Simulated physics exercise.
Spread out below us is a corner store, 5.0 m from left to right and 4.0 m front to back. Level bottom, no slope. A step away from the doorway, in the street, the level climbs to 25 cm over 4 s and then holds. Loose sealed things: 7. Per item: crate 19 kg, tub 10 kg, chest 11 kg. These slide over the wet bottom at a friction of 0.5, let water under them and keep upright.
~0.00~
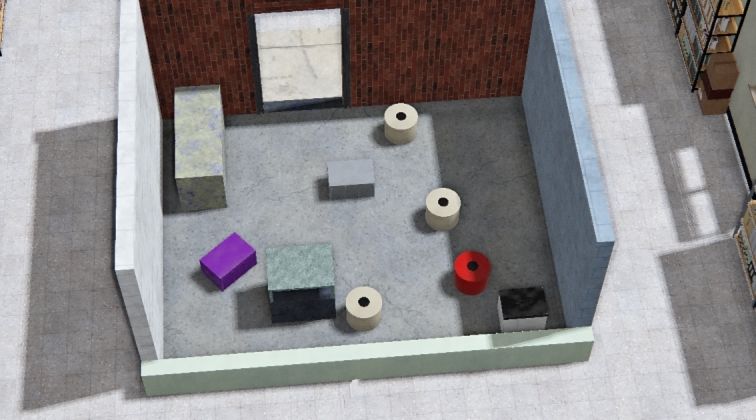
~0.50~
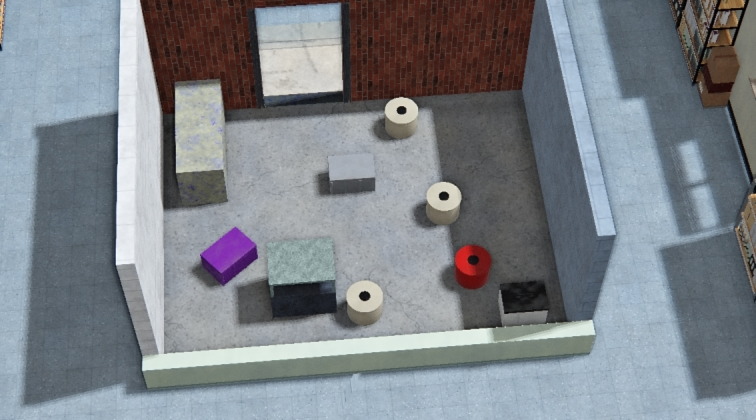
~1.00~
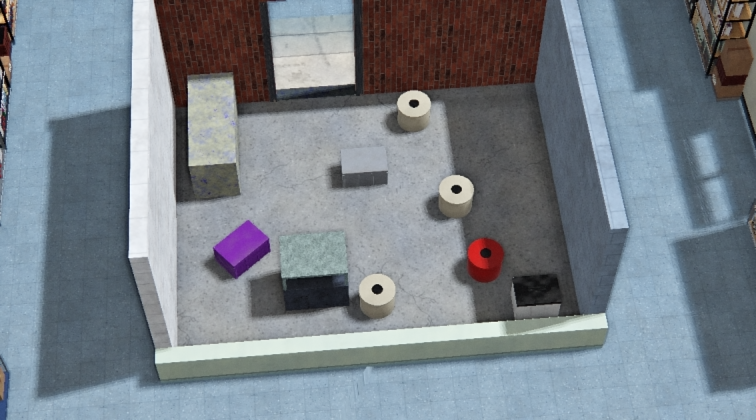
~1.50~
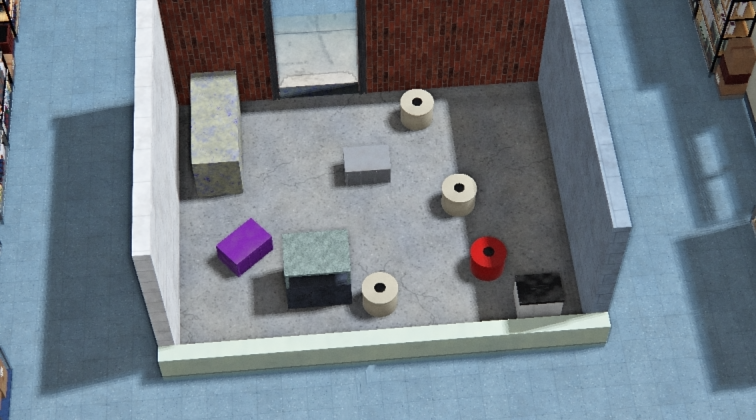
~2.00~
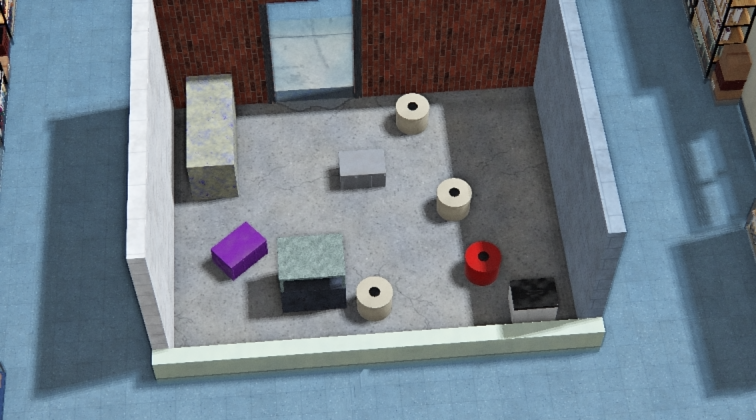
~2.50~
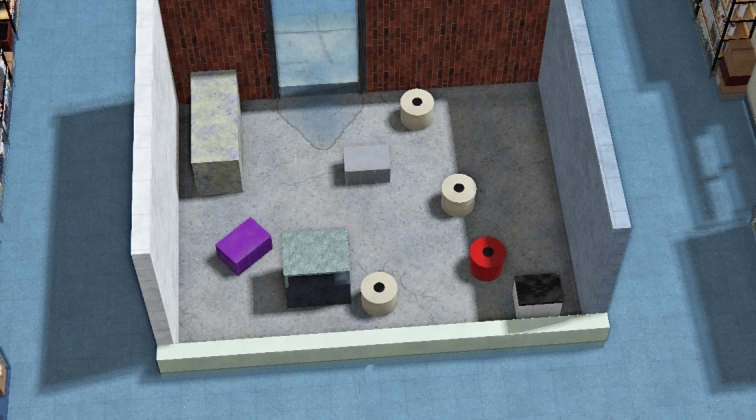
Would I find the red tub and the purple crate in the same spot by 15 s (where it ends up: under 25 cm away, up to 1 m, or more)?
The red tub goes a long way; the purple crate goes a long way.
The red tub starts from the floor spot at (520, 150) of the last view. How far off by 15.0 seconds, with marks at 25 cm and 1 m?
It ends far away.
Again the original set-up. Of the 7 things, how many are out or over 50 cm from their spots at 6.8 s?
At that moment it comes to 2.
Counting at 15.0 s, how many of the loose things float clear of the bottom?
That would be 7 of them.
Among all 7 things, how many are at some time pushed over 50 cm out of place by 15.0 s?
By my tally, 6.
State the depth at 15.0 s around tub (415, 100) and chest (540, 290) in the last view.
Roughly 10 and 10 cm.
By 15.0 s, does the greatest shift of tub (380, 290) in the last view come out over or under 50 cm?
Not that far.
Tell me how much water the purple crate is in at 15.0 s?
Near 12 cm deep.
After 3.5 s the red tub is near (488, 252), 0.0 m from its start, aground; the purple crate is near (243, 240), 0.0 m from its start, aground; 0 afloat.
After 6.8 s the red tub is near (495, 255), 0.1 m from its start, aground; the purple crate is near (204, 283), 0.8 m from its start, aground; 0 afloat.
After 11.0 s the red tub is near (532, 132), 2.0 m from its start, afloat; the purple crate is near (384, 305), 2.0 m from its start, afloat; 6 afloat.
After 15.0 s the red tub is near (354, 164), 2.2 m from its start, afloat; the purple crate is near (532, 140), 4.0 m from its start, afloat; 7 afloat.
